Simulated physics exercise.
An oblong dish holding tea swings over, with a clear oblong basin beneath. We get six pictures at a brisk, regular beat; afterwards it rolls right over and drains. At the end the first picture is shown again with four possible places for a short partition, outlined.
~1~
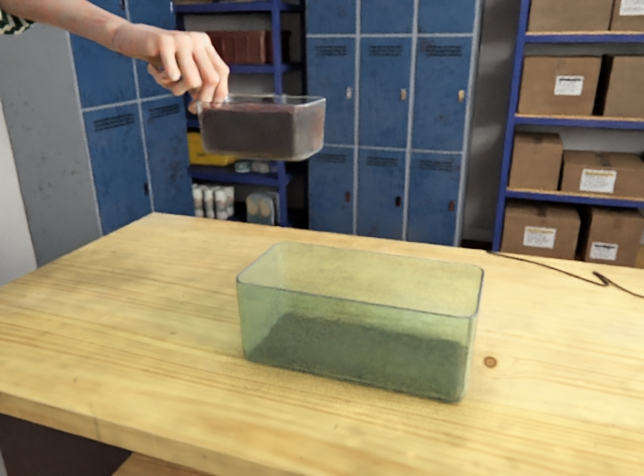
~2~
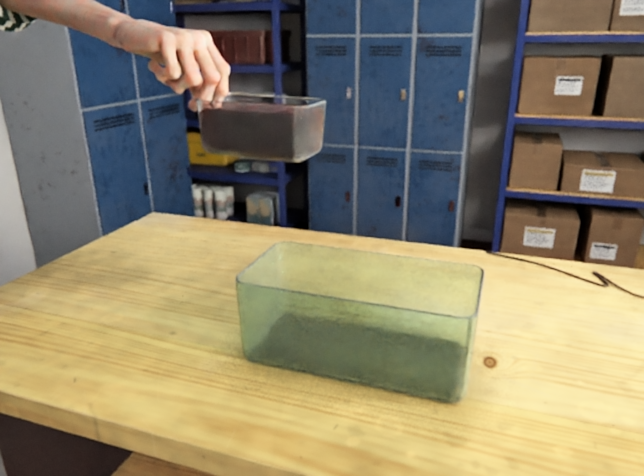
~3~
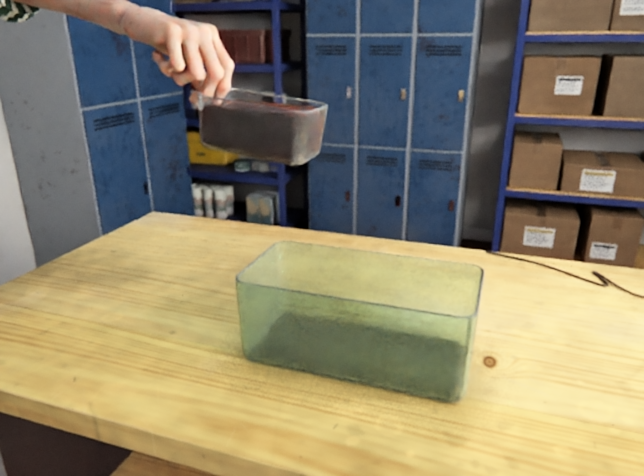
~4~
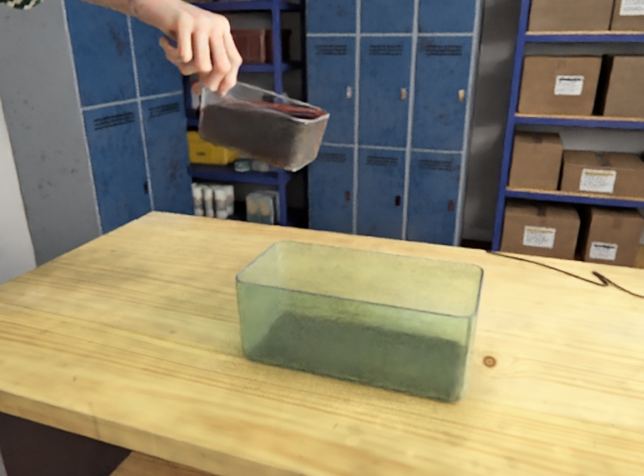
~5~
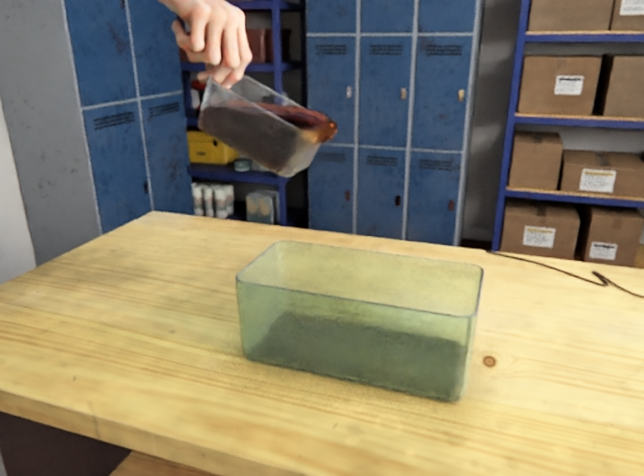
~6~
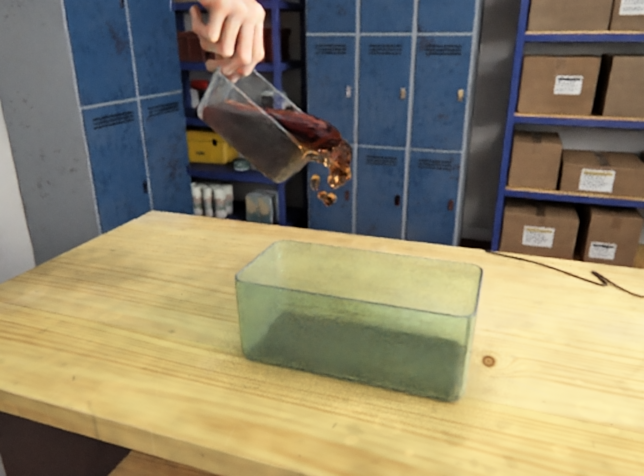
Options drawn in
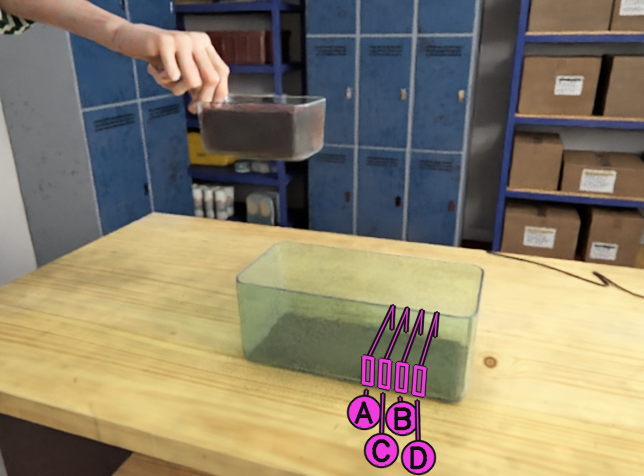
A hand held a small clear dish of dark liquid above a larger clear, oblong basin on a wooden table, then tilted it steadily to the right until reddish-brown liquid poured over its lip.
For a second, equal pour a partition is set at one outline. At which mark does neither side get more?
Go for A.
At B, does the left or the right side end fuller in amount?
The left one.
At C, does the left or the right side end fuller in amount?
The left one.
In magenta, A at (366, 390); B at (399, 397); C at (382, 393); D at (417, 401).
With A, about 51 % ends left of the wall and 46 % right of it; 3 % is lost outside.
With B, about 91 % ends left of the wall and 7 % right of it; 3 % is lost outside.
With C, about 80 % ends left of the wall and 17 % right of it; 3 % is lost outside.
With D, about 88 % ends left of the wall and 10 % right of it; 3 % is lost outside.
